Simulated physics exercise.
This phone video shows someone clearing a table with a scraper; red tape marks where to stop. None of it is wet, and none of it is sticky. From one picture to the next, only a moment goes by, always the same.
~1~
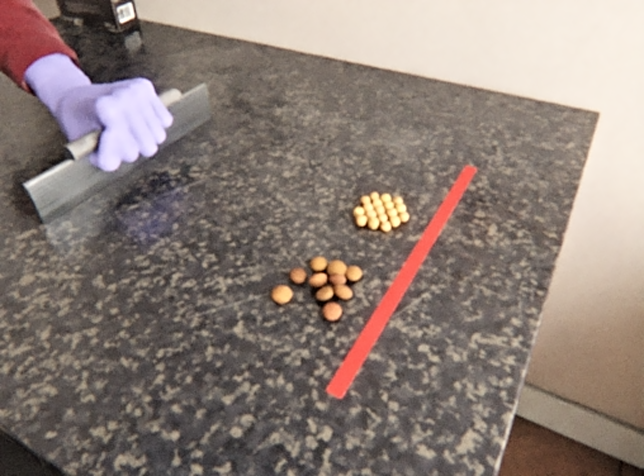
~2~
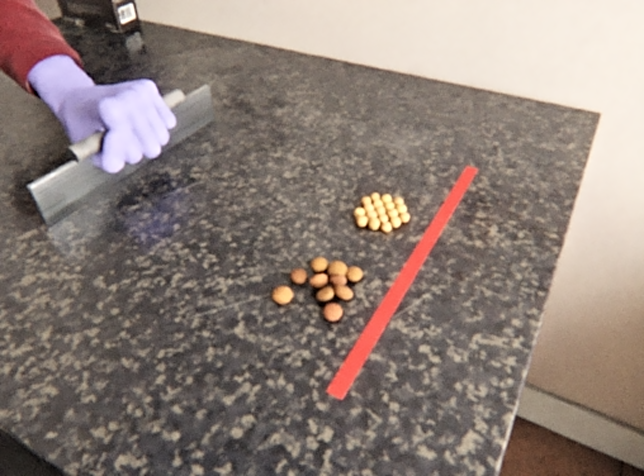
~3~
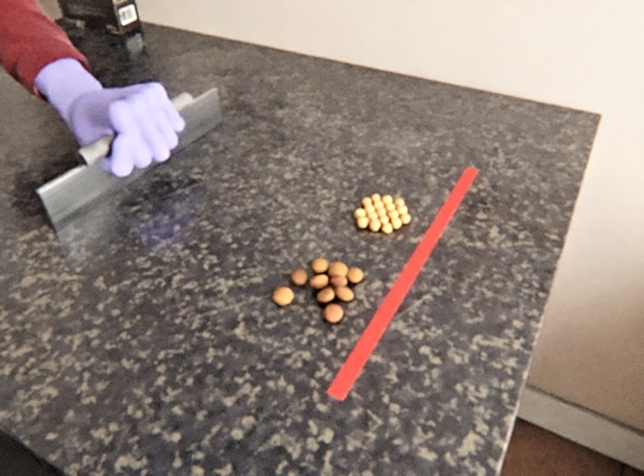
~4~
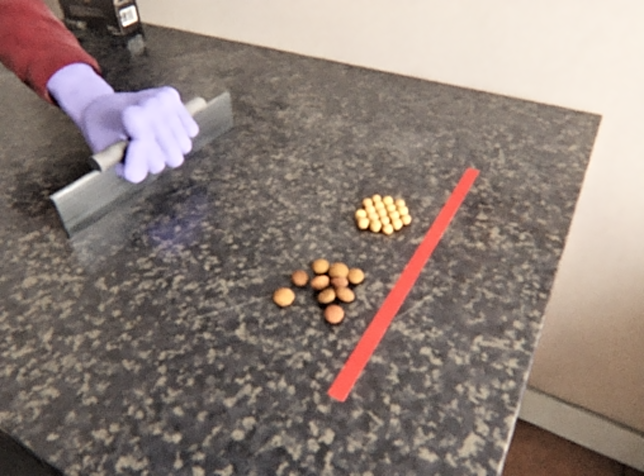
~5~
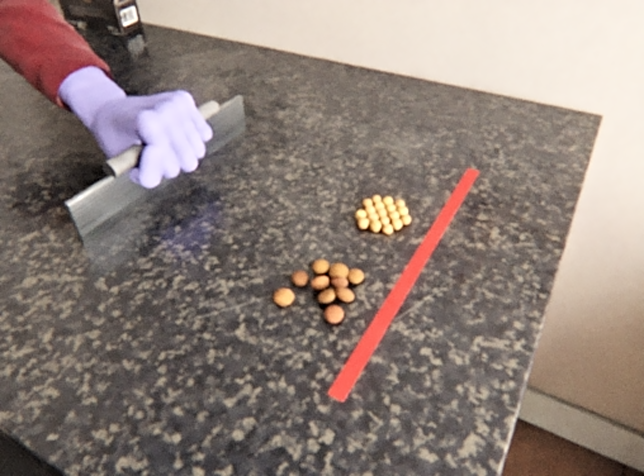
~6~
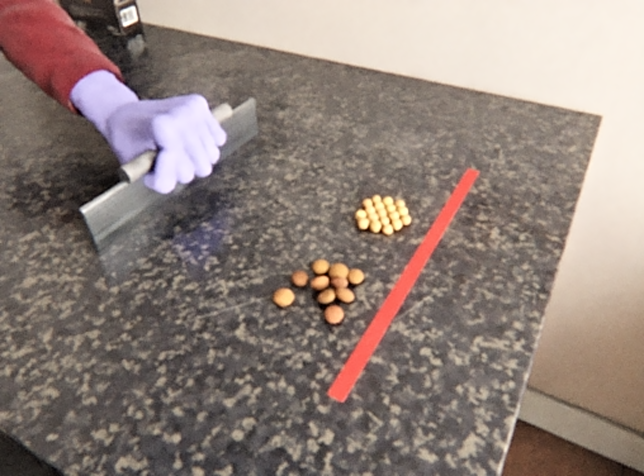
Gloved hand sliding a metal scraper slowly rightward across a speckled tabletop, with two unmoving clusters of small round pieces beside red tape.
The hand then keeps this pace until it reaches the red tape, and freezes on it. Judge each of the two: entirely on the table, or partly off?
Nearer batch - entirely on, farther batch - partly off.
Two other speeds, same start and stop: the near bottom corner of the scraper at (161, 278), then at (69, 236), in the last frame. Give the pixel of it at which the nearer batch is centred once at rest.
Near (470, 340) in the first try and near (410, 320) in the second.
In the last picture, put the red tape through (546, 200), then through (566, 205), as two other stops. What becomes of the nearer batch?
It does not all stay up the first time and does not all stay up the second time.
Then, 0.44 s past the last view, scraper still moving, near (298, 182); nearer batch all on the table, its front near (335, 315); farther batch all on the table, its front near (405, 220).
Then, 0.90 s past the last view, scraper stopped at the red tape; nearer batch all on the table, its front near (449, 325); farther batch all on the table, its front near (491, 266).
Then, 1.18 s past the last view, scraper stopped at the red tape; nearer batch all on the table, its front near (453, 327); farther batch a small part over the edge.
Finally, scraper stopped at the red tape; nearer batch all on the table, its front near (453, 327); farther batch nearly all over the edge.
